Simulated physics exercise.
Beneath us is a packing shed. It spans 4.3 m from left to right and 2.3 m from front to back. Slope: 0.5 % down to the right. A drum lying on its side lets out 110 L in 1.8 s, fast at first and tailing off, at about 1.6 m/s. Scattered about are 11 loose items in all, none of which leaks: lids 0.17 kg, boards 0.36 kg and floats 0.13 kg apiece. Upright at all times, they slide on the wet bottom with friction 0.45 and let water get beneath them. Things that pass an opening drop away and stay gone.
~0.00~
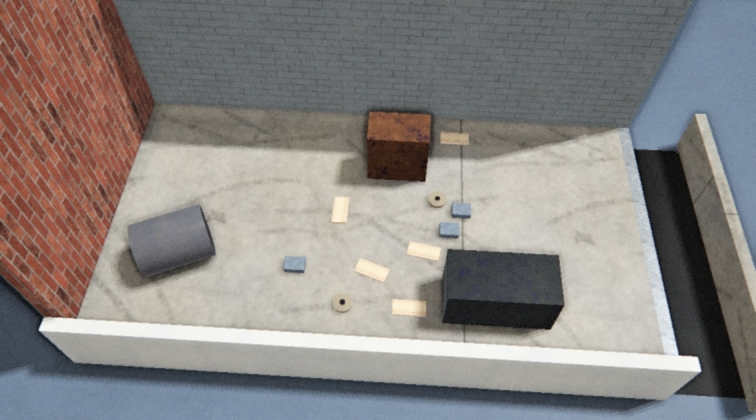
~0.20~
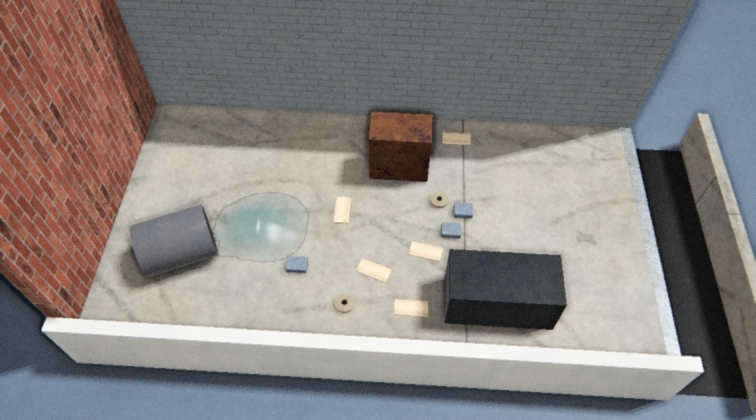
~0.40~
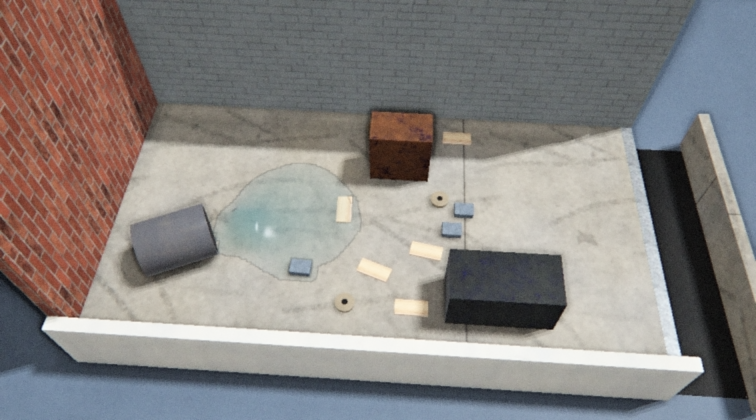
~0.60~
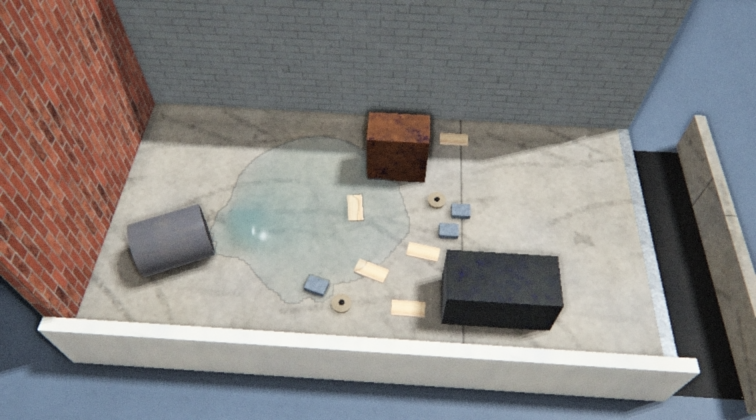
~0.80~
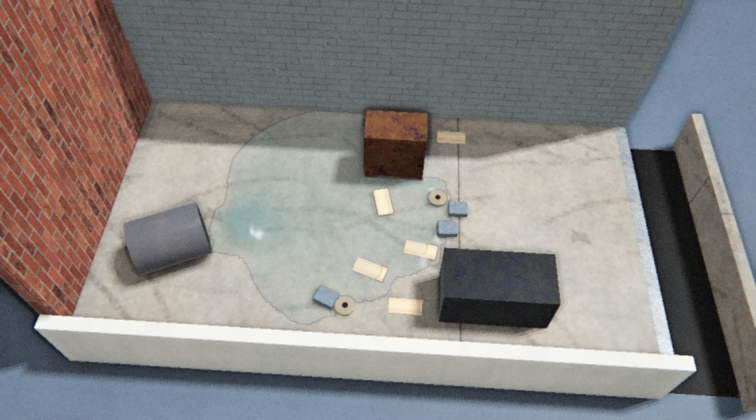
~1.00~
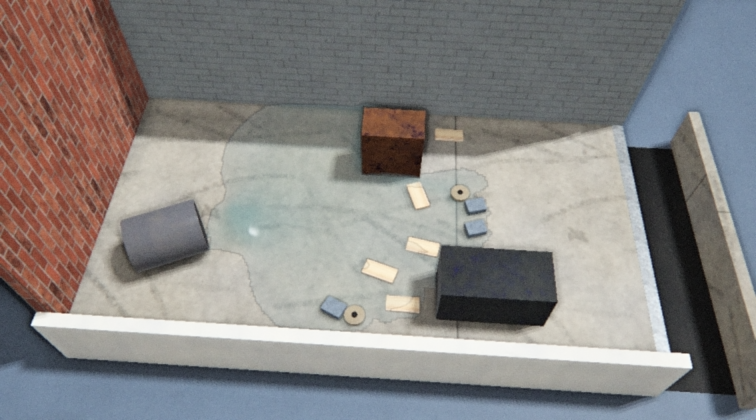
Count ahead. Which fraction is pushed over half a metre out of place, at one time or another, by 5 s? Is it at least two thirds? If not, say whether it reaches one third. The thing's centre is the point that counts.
Yes, two thirds or more.
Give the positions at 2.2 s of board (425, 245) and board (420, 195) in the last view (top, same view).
First near (571, 245), second near (637, 196).
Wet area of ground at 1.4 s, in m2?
Roughly 4.5 m2.
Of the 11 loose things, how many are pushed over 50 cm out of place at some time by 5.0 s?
It comes to 11 of them.
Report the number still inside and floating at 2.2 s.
It comes to 8 of them.
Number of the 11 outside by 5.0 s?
The count by then is 8.
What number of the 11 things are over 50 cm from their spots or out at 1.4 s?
By my reckoning, 6.
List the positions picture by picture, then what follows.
The first picture shows a board at (340, 210) rests on the ground; a float at (295, 263), on the bottom; water covers 0.0 m2; 0 of 11 have shifted.
The second picture shows a board at (342, 210) rests on the ground; a float at (297, 263) rests on the ground; 0.4 m2 under water; 0 of 11 have shifted.
The third picture shows a board at (344, 209), on the bottom; a float at (300, 266), on the bottom, 4 cm from its start; 0.9 m2 under water; 0 of 11 have shifted.
The fourth picture shows a board at (355, 208), afloat, 13 cm from its start; a float at (316, 284) rests on the ground, 26 cm from its start; 1.7 m2 under water; 2 of 11 have shifted.
The fifth picture shows a board at (383, 202) floats, 39 cm from its start; a float at (326, 296), on the bottom, 41 cm from its start; water covers 2.6 m2; 3 of 11 have shifted.
The sixth picture shows a board at (418, 195) floats, 70 cm from its start; a float at (334, 306), afloat, 54 cm from its start; water covers 3.4 m2; 8 of 11 have shifted.
After 1.4 s 6 of 11 are over 50 cm from their spots; 7 afloat.
After 2.2 s 10 of 11 are over 50 cm from their spots; 8 afloat.
After 3.5 s 11 of 11 are over 50 cm from their spots; 5 afloat.
After 5.0 s 10 of 11 are over 50 cm from their spots, and 11 have been at some point; 0 afloat.
